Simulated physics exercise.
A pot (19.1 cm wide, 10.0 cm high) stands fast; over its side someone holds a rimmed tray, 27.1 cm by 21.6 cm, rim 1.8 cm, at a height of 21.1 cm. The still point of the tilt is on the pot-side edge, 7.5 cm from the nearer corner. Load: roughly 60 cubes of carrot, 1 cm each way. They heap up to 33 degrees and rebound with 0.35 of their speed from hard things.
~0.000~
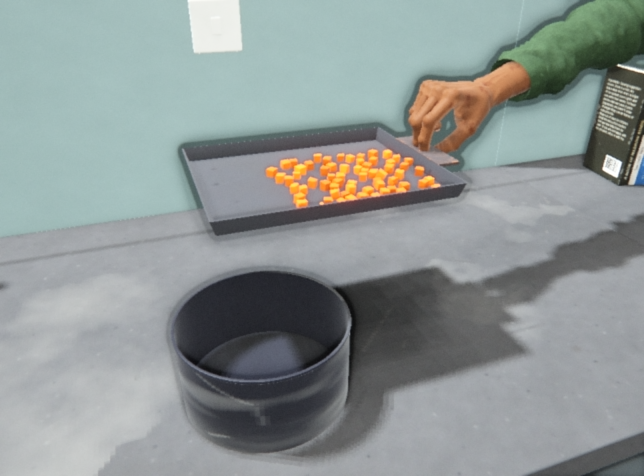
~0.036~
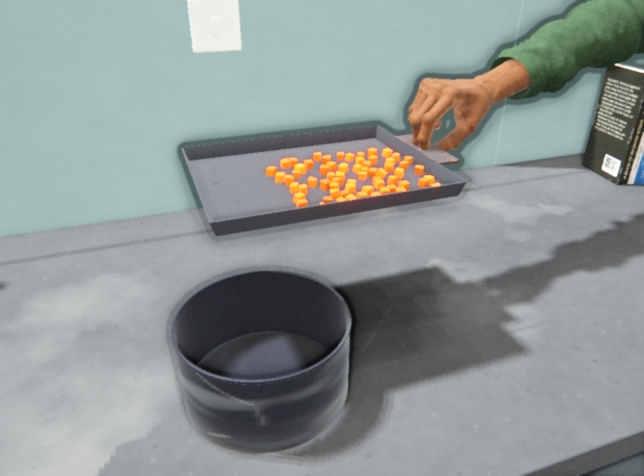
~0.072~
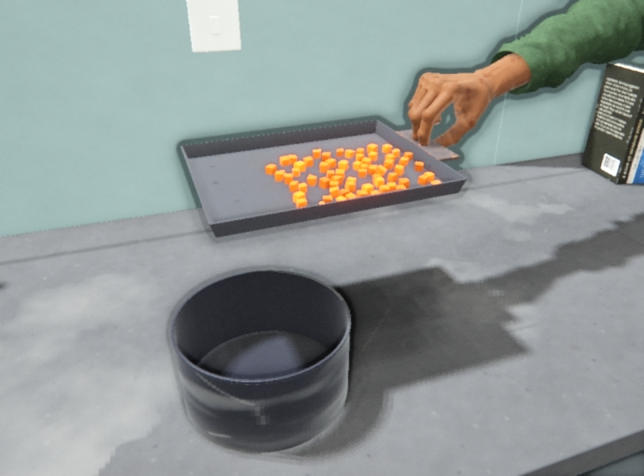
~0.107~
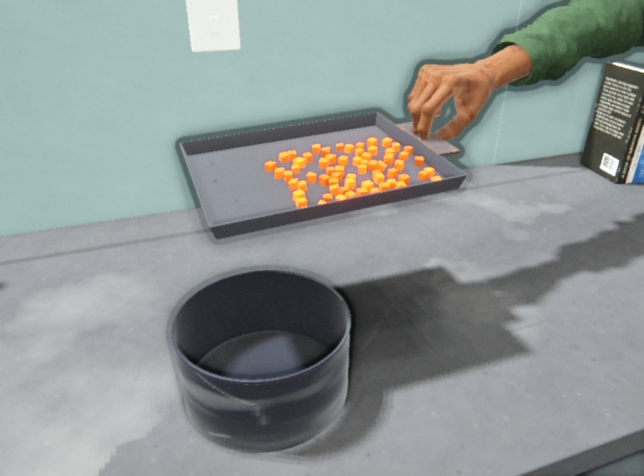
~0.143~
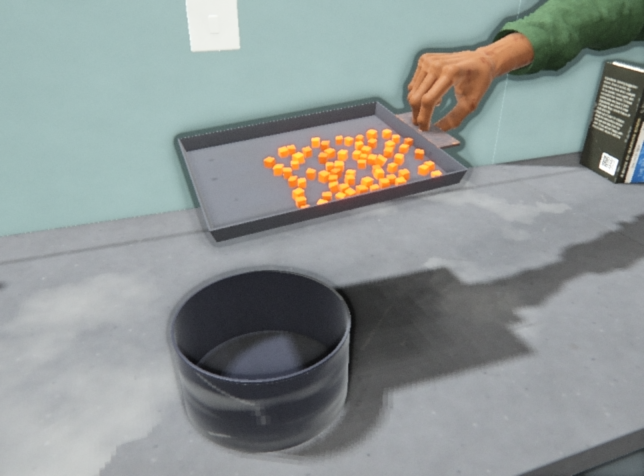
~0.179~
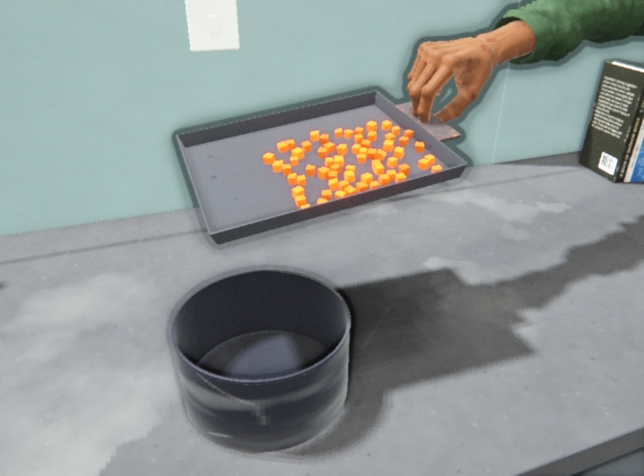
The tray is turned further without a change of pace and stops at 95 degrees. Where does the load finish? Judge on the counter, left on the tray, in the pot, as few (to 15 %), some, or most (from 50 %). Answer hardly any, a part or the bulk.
Counter: Hardly any, tray: Hardly any, pot: The bulk.
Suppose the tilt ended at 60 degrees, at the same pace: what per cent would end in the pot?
In that case some 55 per cent.
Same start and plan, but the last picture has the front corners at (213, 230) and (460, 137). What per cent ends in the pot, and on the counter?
Pot 65, counter 35.
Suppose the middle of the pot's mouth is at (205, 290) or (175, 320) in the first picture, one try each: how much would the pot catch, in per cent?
About 50 and 90 per cent.
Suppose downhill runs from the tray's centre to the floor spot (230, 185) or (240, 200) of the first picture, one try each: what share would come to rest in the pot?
About 5 and 50 per cent.
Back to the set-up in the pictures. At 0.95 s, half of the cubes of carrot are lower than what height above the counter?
Roughly 12 cm.
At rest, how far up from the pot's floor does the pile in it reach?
Some 2.0 cm.
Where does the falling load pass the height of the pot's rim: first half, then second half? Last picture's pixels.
At about (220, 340), then at (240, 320).
After 0.64 s, tilt 50 degrees; the tray holds 100 %, the pot 0 %.
Then, at 0.95 s, tilt 77 degrees; the tray holds 45 %, the pot 45 %.
After 1.36 s, tilt 95 degrees; the tray holds 0 %, the pot 90 %.
By 2.1 s all is still; counter 5 %, tray 0 %, pot 95 %.
